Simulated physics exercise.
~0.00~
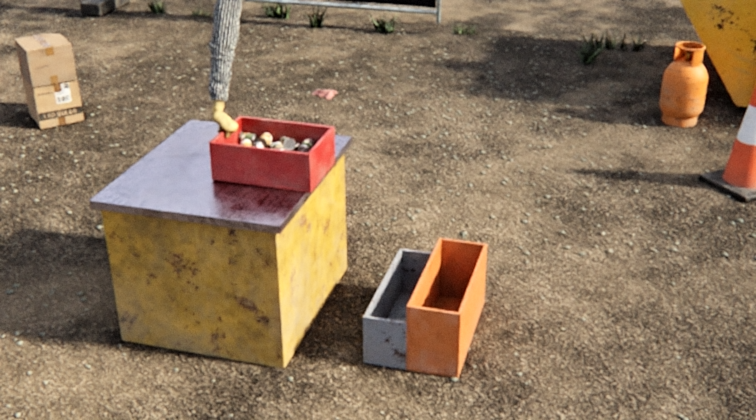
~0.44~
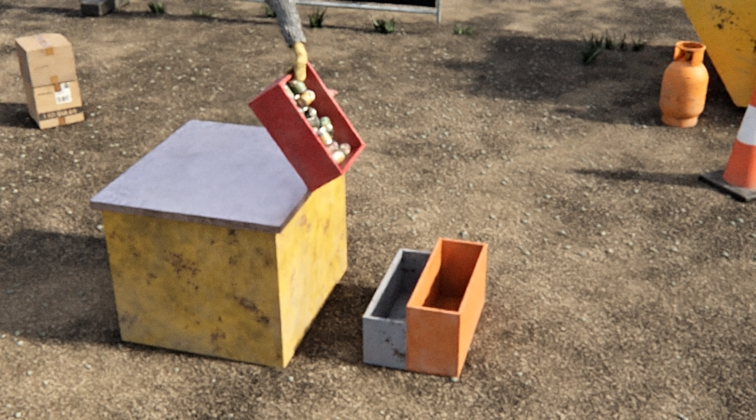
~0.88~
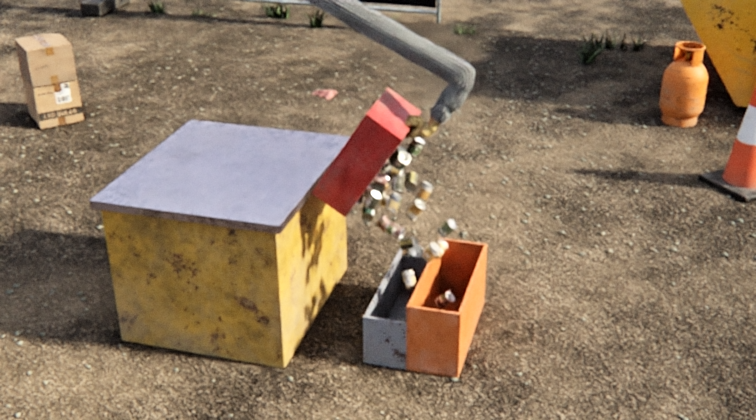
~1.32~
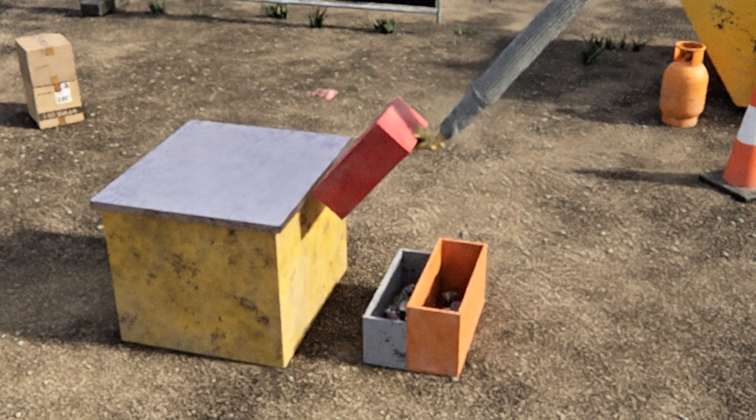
A red crate of small tins on a yellow bench is moved right and tipped steeply over the edge by a grey-sleeved arm, spilling its contents toward a grey trough and an orange tote, and it stays tilted as tins rest in both.
